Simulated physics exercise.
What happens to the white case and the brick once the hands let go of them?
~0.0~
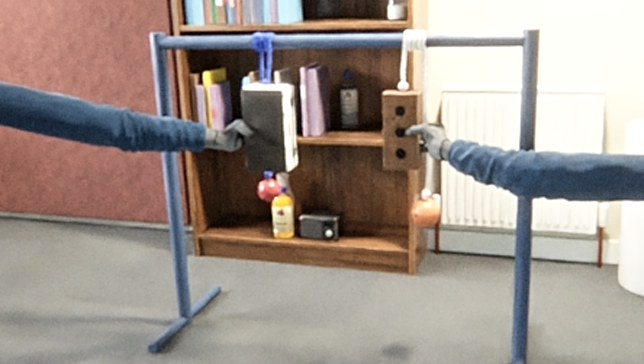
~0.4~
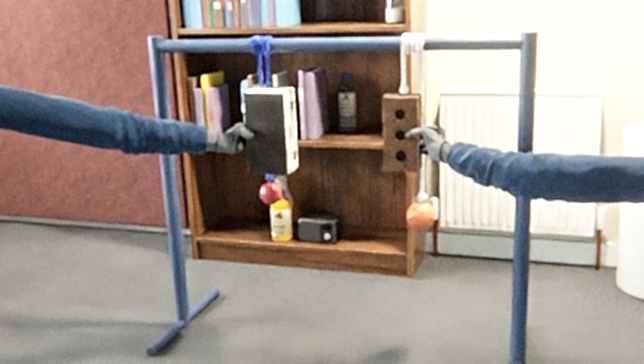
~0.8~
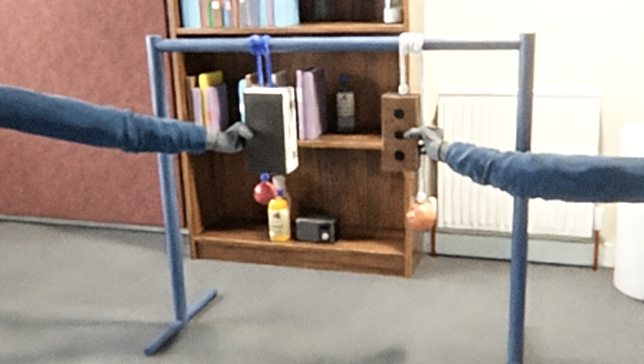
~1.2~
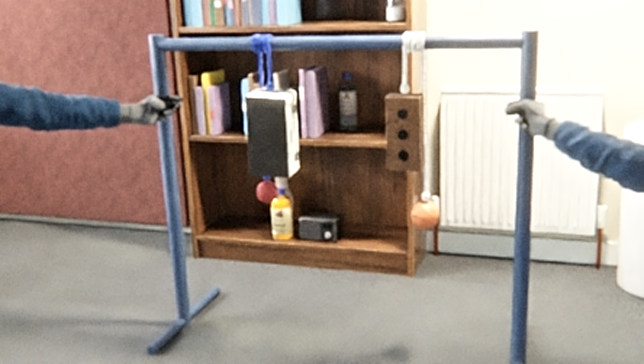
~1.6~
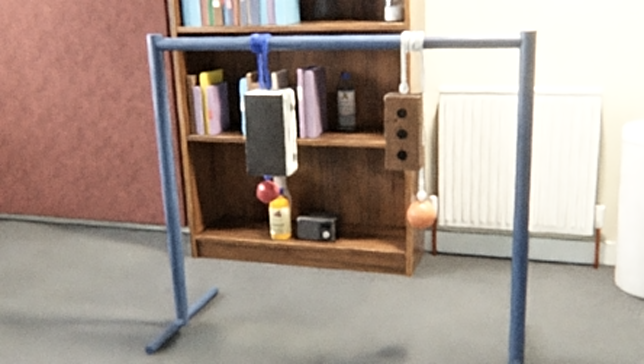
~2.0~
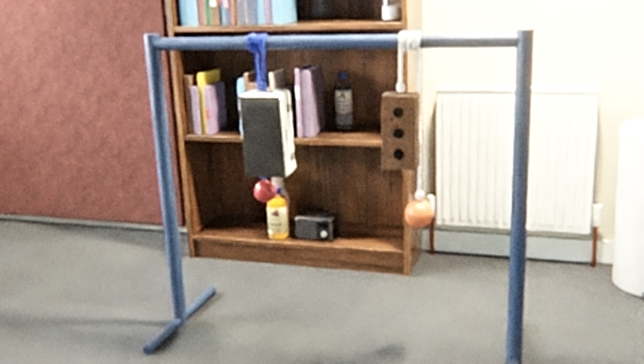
The white case keeps its height, and the brick also stays hanging from the bar.
